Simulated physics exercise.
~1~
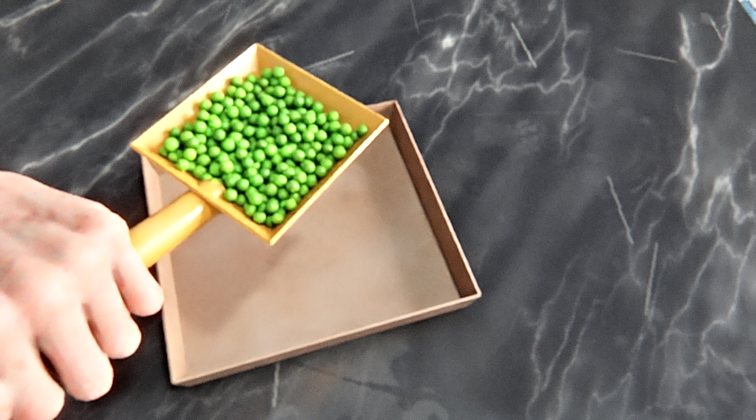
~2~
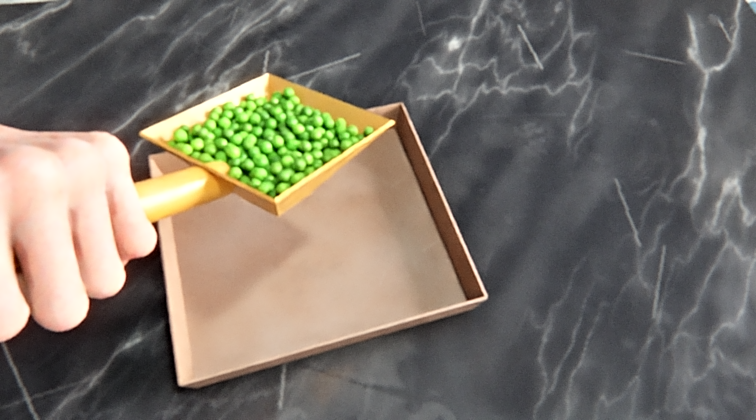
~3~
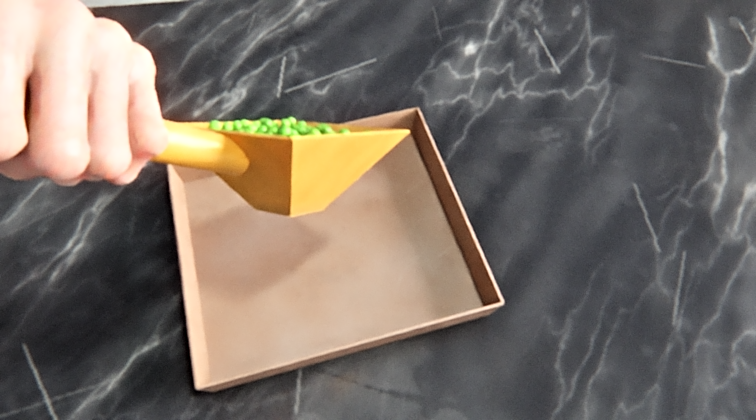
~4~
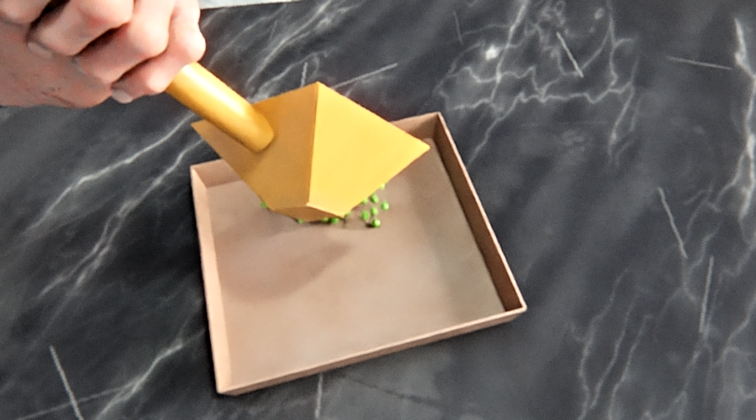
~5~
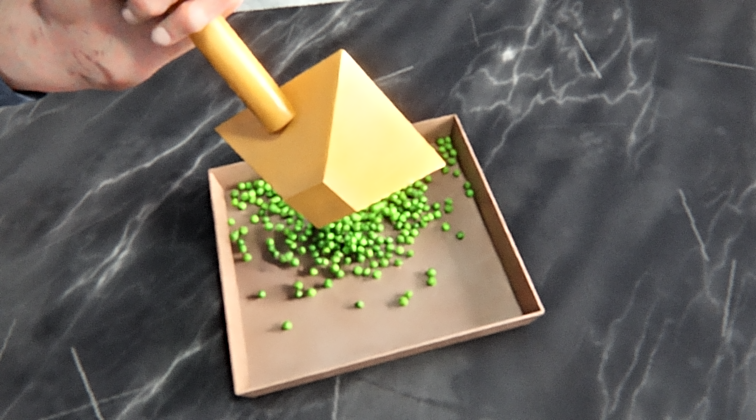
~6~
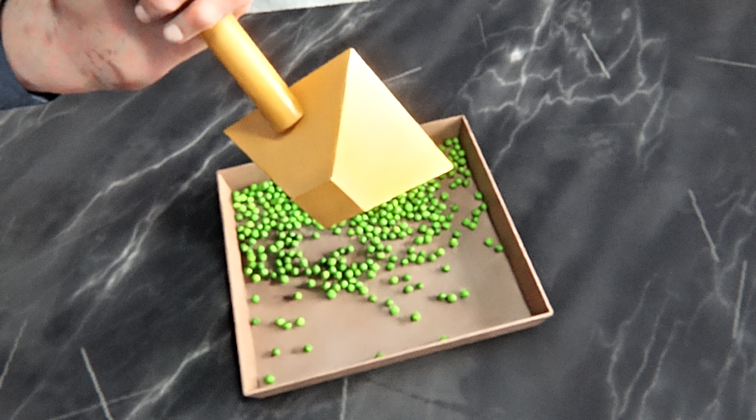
We see a hand holding a yellow scoop heaped with green peas above a shallow brown tray on dark marble. The hand steadily tips the scoop over until the peas pour out and spread across the tray, leaving the scoop empty and upturned above them.
